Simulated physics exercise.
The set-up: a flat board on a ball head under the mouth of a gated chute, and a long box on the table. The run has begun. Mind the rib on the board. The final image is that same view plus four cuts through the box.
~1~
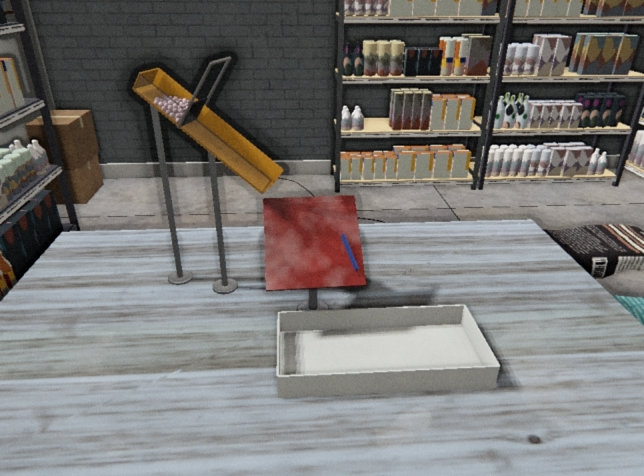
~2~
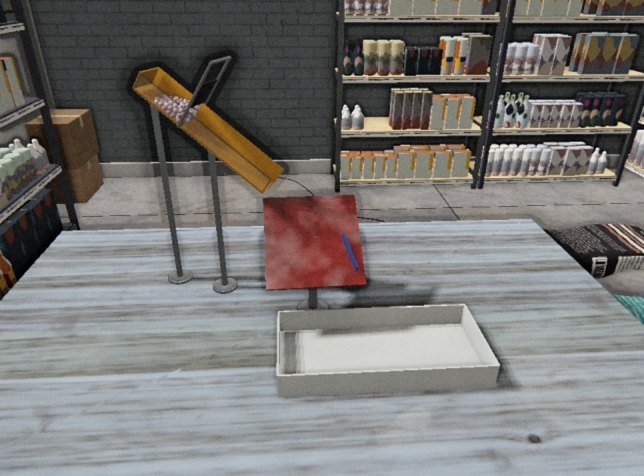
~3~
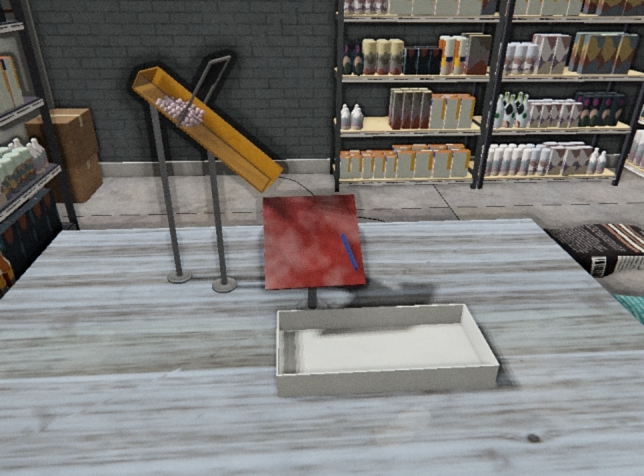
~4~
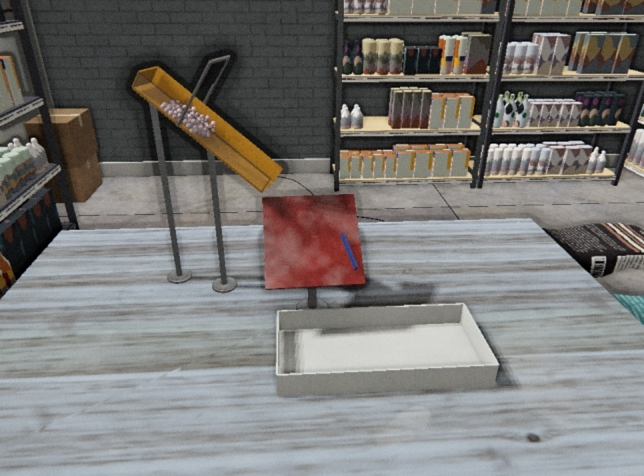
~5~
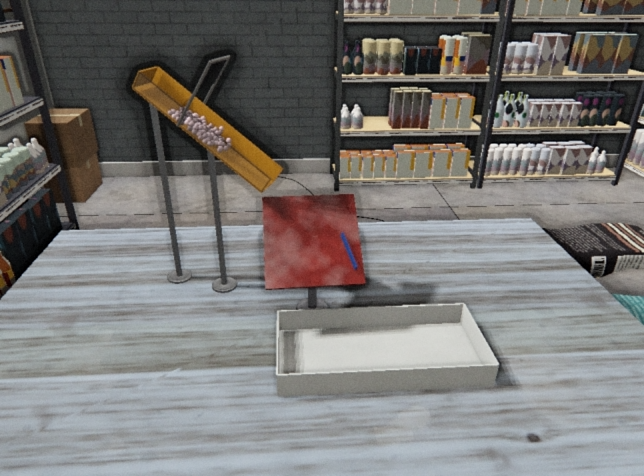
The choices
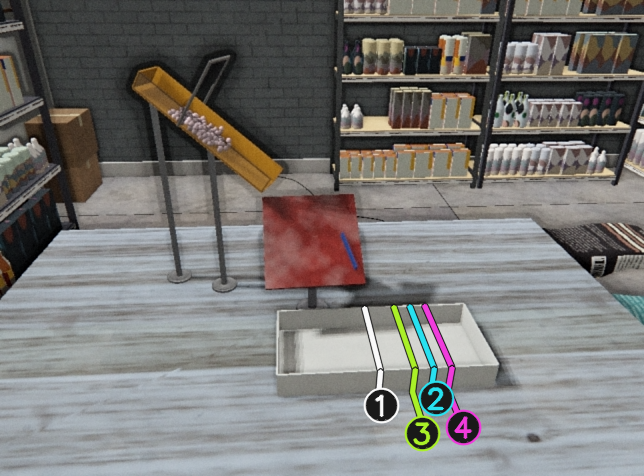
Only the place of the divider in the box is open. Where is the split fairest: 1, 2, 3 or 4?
Go for 1.
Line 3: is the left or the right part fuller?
The left side.
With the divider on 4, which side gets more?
More lands on the left.
On the marked copy, line 1 crosses the front rim at (380, 370); line 2 crosses the front rim at (434, 367); line 3 crosses the front rim at (415, 368); line 4 crosses the front rim at (451, 367).
With 1, of what is caught, about two thirds on the left of the divider, about a third on the right.
With 2, of what is caught, nearly all on the left of the divider, a small part on the right.
With 3, of what is caught, nearly all on the left of the divider, a small part on the right.
With 4, of what is caught, nearly all on the left of the divider, a small part on the right.
